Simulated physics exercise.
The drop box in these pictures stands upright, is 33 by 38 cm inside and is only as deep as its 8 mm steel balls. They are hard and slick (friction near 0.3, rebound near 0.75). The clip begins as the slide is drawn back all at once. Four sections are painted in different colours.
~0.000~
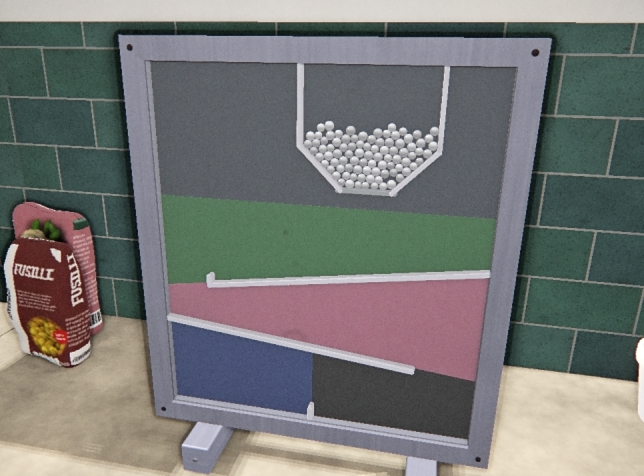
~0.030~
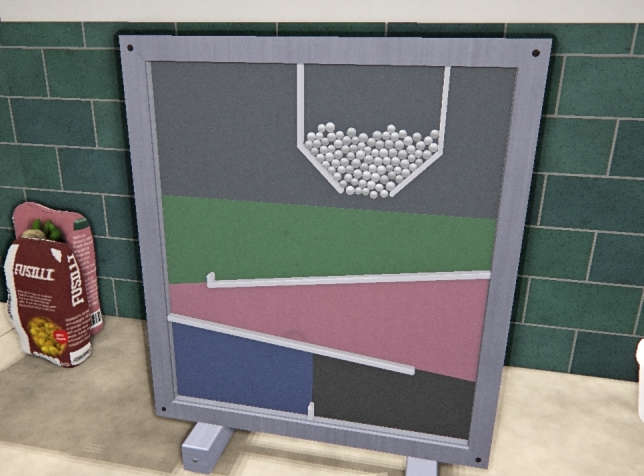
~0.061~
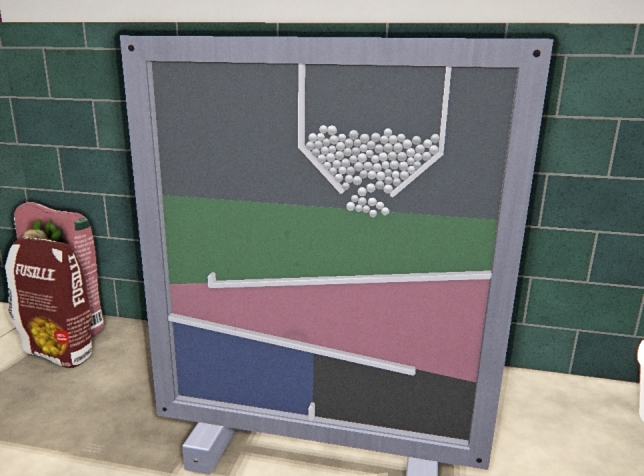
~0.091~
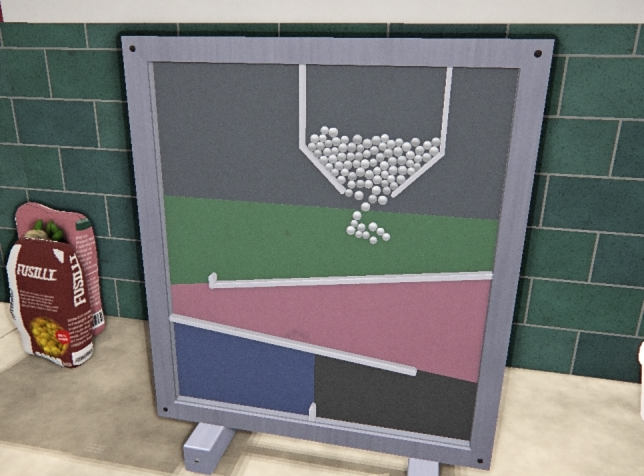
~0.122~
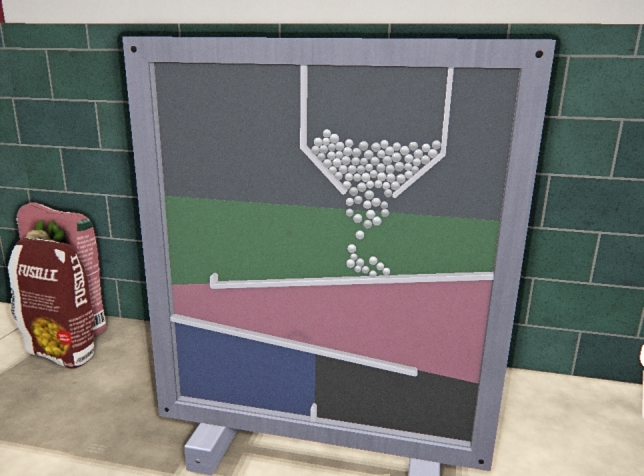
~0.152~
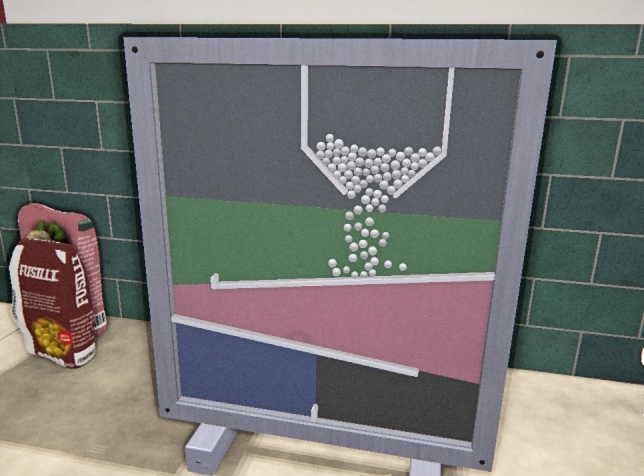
Small silvery balls poured out of a funnel after its bottom opened, dropping past the green section of an upright framed board, then bouncing and spreading along a gently sloping white ledge.
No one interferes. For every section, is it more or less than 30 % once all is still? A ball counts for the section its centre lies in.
Pink section less, blue section less, green section more, black section less than 30 %.
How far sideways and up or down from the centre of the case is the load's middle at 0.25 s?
Some 4 cm right and 5 cm above.
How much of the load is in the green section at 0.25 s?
Roughly 50 per cent.
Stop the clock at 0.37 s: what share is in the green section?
About 85 per cent.
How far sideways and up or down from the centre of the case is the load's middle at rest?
About 1 cm right and 2 cm below.
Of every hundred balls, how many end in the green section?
Roughly 95 per cent.
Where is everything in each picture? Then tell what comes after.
The first picture shows about 90 balls; load centre (369, 155); pink (344, 316), blue (240, 368), green (300, 243), black (387, 396); slide (338, 190) to (395, 193).
The second picture shows load centre (369, 160); 2 out, leading ball (374, 195).
The third picture shows load centre (368, 166); 10 out, leading ball (373, 213).
The fourth picture shows load centre (369, 175); 15 out, leading ball (373, 240).
The fifth picture shows load centre (370, 185); 23 out, leading ball (373, 274).
The sixth picture shows load centre (369, 192); 32 out, leading ball (355, 275); wall ends (215, 277), (416, 372), (315, 408), (305, 63) to (345, 192), (396, 195) to (452, 65).
After 0.25 s, the balls' middle is 4 cm right of and 5 cm above the centre; green 50 %.
After 0.37 s, the balls' middle is 3 cm right of and 1 cm above the centre; green 85 %.
After 0.60 s, the balls' middle is in line with and 1 cm below the centre; green 100 %.
At rest by 3.0 s, pink 0 %, blue 0 %, green 95 %, black 5 %.
